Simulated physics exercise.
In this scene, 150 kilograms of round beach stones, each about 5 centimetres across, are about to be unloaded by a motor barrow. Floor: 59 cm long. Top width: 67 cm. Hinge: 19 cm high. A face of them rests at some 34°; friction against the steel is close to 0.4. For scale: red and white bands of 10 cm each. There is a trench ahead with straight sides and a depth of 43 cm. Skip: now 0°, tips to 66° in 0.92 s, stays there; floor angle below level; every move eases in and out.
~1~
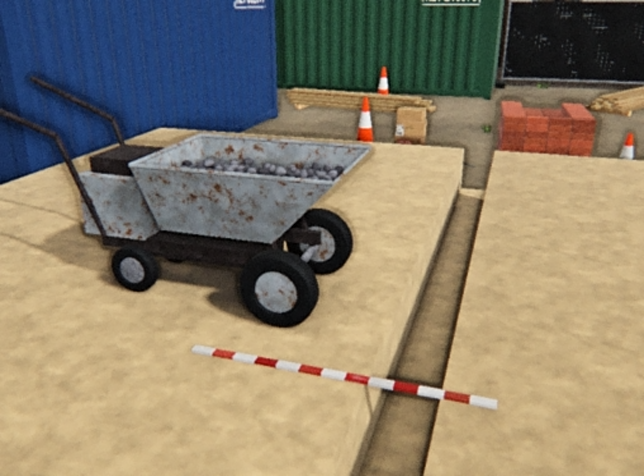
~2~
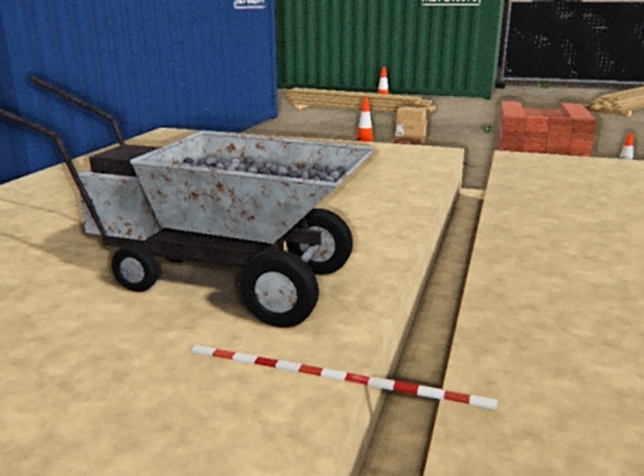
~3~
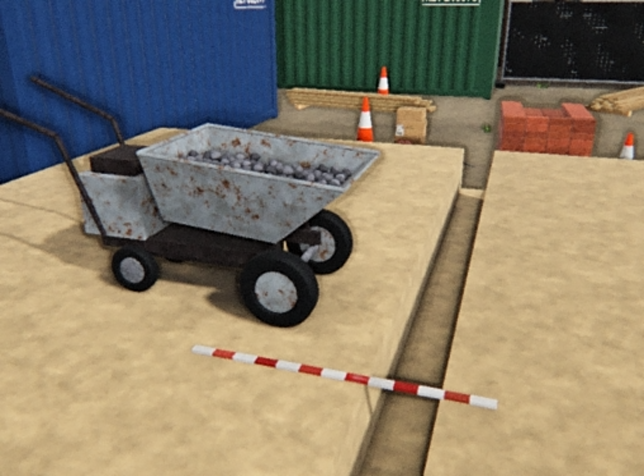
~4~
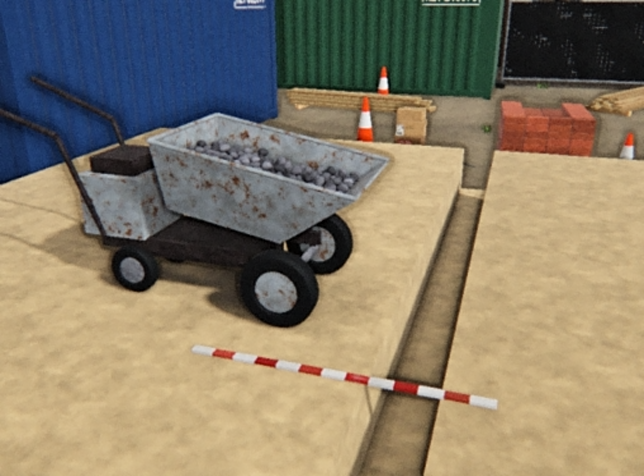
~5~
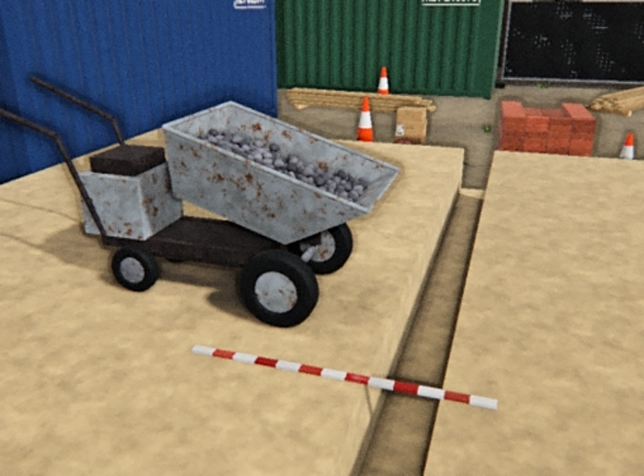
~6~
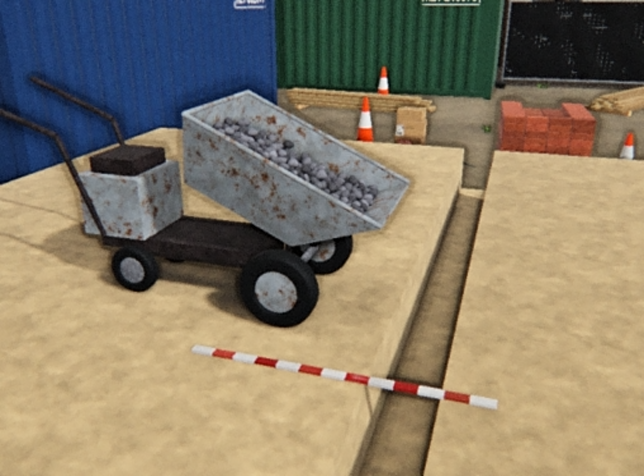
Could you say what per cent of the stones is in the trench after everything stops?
I would put it at 49 per cent.
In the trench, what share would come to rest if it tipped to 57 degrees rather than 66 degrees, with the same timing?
Some 60 in a hundred, I'd say.
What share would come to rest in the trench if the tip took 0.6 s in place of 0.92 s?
Then roughly 40 percent.
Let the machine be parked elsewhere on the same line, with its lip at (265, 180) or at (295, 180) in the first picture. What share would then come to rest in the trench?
From the first place around 85 per cent, from the other around 90.
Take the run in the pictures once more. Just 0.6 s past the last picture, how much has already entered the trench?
About 15 per cent by then.
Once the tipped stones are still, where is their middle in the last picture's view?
Look at roughly (467, 317).
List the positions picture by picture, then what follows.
Lip at (333, 184), floor tilted 0°, highest stones at (283, 172), in the first picture.
Lip at (336, 186), floor tilted 1°, highest stones at (234, 166), in the second picture.
Lip at (344, 191), floor tilted 5°, highest stones at (211, 159), in the third picture.
The skip is at 11°, its lip at (356, 200); the top of the load is at (216, 150), in the fourth picture.
The skip is at 18°, its lip at (368, 212); the top of the load is at (223, 138), in the fifth picture.
The skip is at 26°, its lip at (381, 228); the top of the load is at (237, 128), in the sixth picture.
Then, 0.3 s after the last picture the floor is at 56°, 100 % in the skip; the foremost stones are at (398, 262).
Then, 0.6 s after the last picture the floor is at 66°, 76 % in the skip, 14 % in the trench, 11 % past the trench; the foremost stones are at (490, 320).
Then, 1.0 s after the last picture the floor is at 66°, 23 % in the skip, 30 % in the trench, 47 % past the trench; the foremost stones are at (643, 340).
Then, 2.9 s after the last picture the floor is at 66°, 0 % in the skip, 49 % in the trench, 51 % past the trench; the foremost stones are past the picture's edge.
